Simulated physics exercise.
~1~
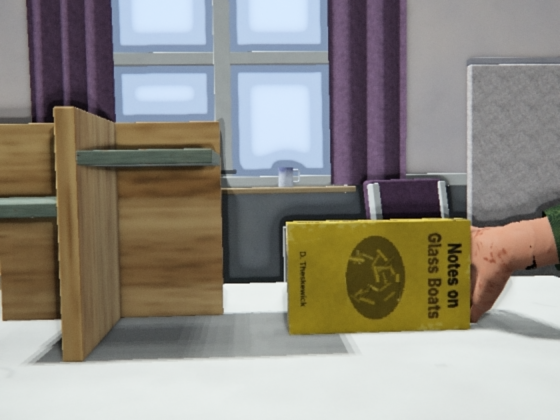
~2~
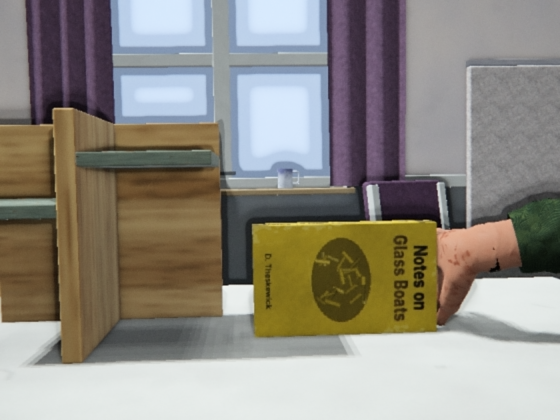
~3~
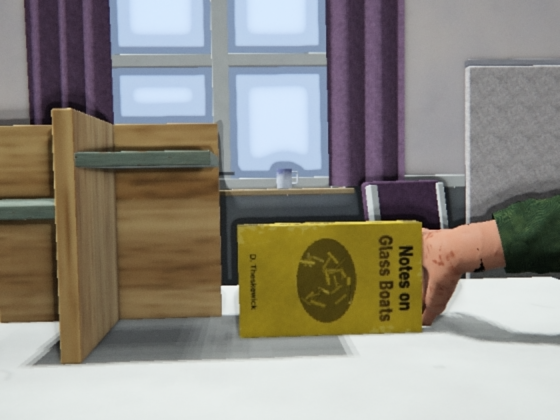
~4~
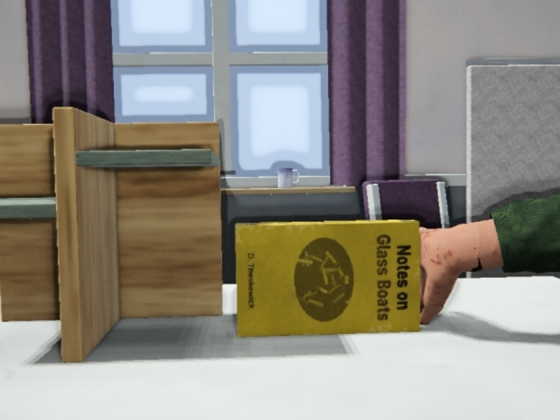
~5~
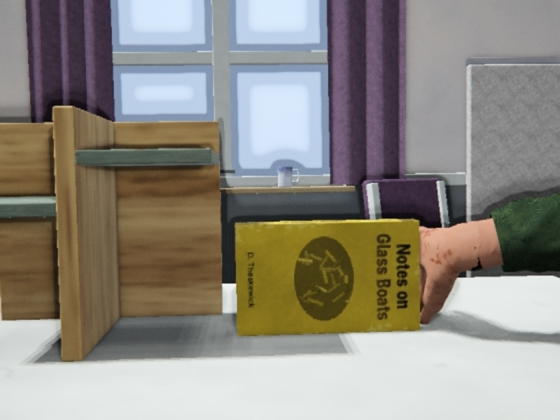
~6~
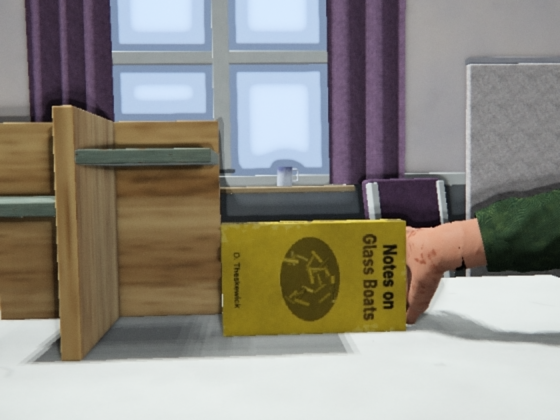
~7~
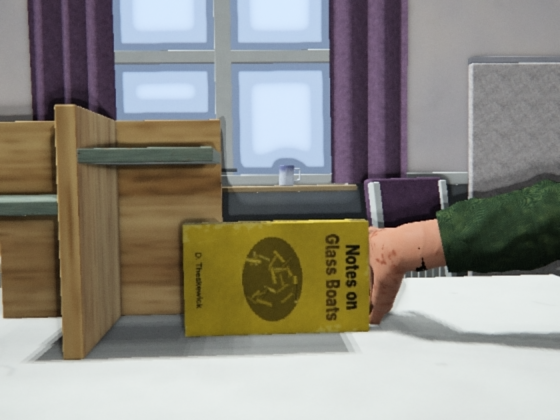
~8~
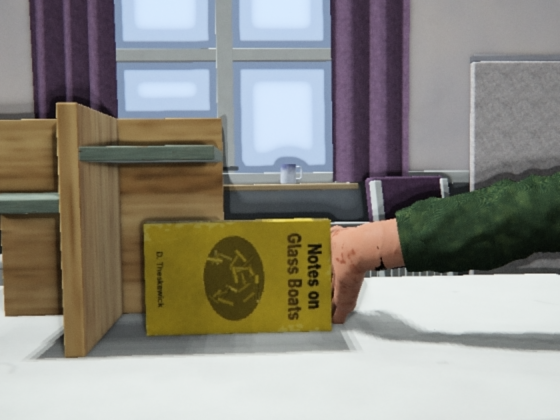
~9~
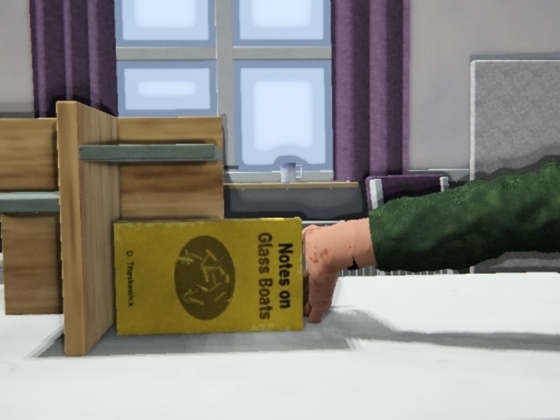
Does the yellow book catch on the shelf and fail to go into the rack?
No, the yellow book clears the shelf and slides into the rack, still lying on its side.
